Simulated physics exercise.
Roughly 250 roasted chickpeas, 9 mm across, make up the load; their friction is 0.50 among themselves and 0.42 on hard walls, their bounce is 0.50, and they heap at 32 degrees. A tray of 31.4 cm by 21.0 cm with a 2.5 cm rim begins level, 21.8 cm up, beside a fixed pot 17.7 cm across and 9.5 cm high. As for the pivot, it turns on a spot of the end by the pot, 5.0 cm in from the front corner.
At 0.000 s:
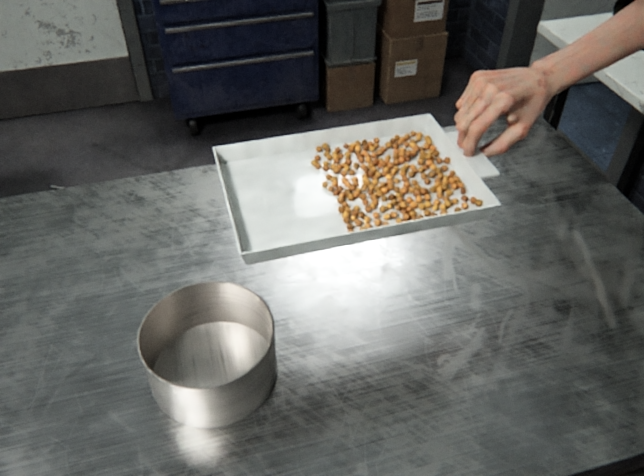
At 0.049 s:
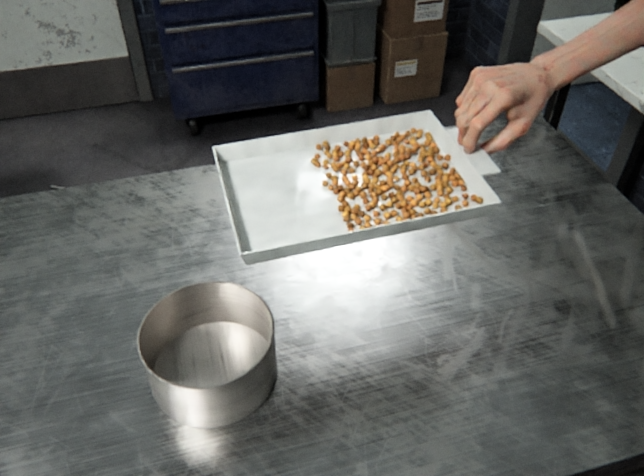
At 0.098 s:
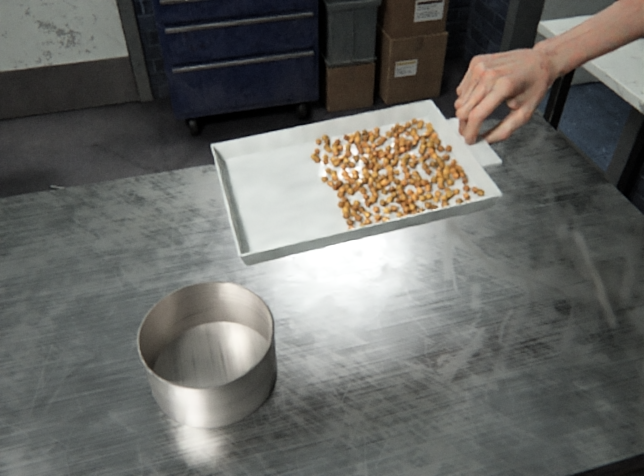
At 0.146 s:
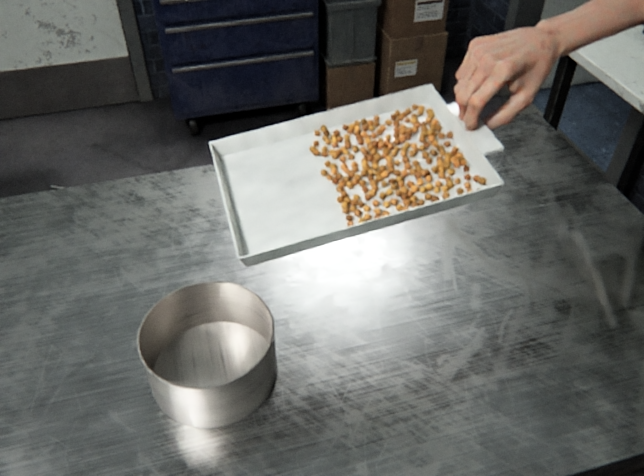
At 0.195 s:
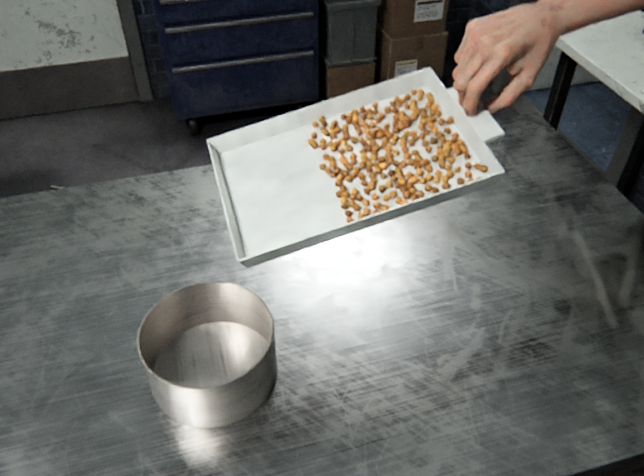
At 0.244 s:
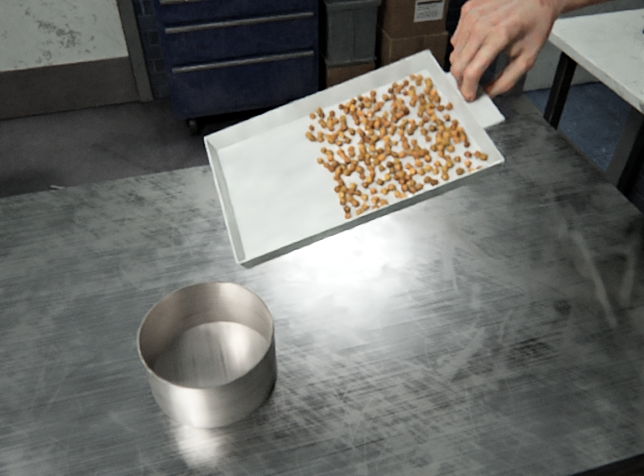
A hand lifted the right end of a white tray scattered with small golden-brown pieces, steadily tilting it down toward the left, while a round metal pot sat still on the scuffed grey table.
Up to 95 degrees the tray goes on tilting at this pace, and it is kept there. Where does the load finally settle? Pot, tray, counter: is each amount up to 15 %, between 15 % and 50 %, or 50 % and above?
Pot: 50 % and above; left on the tray: Up to 15 %; counter: Up to 15 %.
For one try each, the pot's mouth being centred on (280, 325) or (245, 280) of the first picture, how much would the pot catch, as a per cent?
About 45 and 0 per cent.
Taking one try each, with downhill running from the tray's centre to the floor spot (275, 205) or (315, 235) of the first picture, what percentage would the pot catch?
That would be close to 55 per cent and then close to 90 per cent.
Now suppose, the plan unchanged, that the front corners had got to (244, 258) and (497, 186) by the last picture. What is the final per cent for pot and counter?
The pot gets 65 and the counter 35.
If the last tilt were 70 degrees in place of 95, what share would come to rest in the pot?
About 60 in a hundred would end up in the pot.
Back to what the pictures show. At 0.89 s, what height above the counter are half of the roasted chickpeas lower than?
Some 18 cm.
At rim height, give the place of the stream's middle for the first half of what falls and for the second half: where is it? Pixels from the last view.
Earlier half at about (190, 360), later half at about (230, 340) in pixels.
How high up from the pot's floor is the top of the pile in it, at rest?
About 2.5 cm.
After 0.63 s, tilt 55 degrees; the tray holds 100 %, the pot 0 %.
After 0.89 s, tilt 80 degrees; the tray holds 45 %, the pot 30 %.
Then, at 1.25 s, tilt 95 degrees; the tray holds 5 %, the pot 80 %.
At rest (2.2 s), pot 95 %, tray 0 %, counter 5 %.
